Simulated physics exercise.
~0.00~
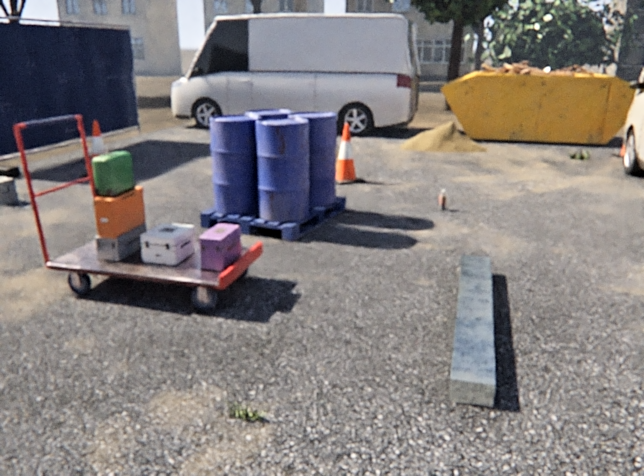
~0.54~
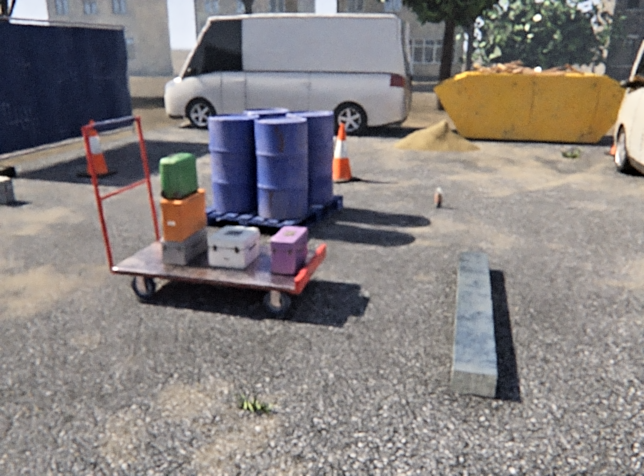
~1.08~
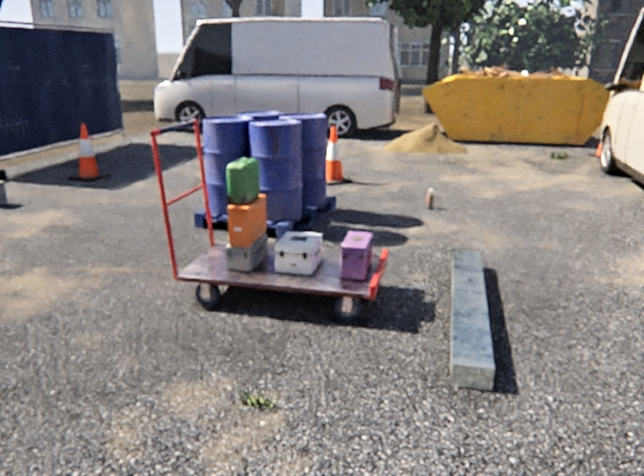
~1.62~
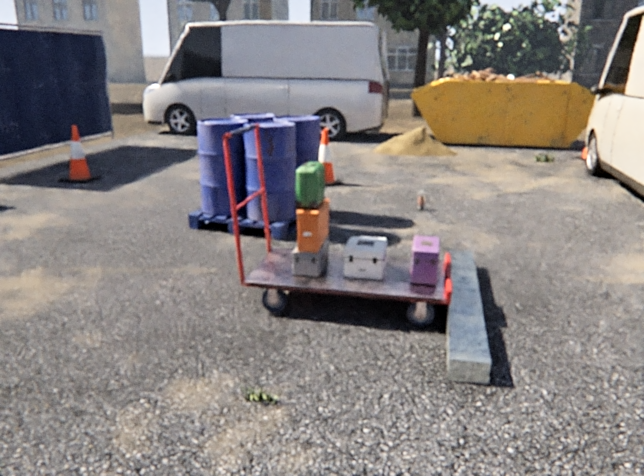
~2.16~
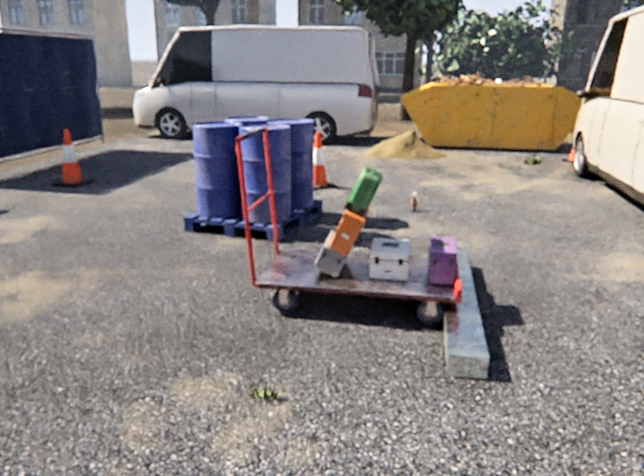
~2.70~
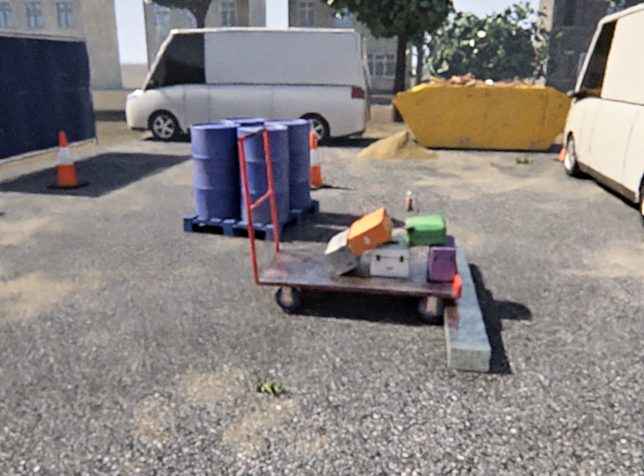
A white van stands behind a sunlit paved yard, seen from slightly above, with blue barrels on a pallet, orange cones and a yellow skip nearby. A flat trolley with a red handle rolls right, carrying a stack of grey toolbox, orange tote and green suitcase at the left, then white and purple toolboxes. It meets a grey beam on the ground and stops. The stack tips right, and the green suitcase topples onto its side beyond the white toolbox. The orange tote and grey toolbox end tilted against it, the purple one upright, everything still aboard.
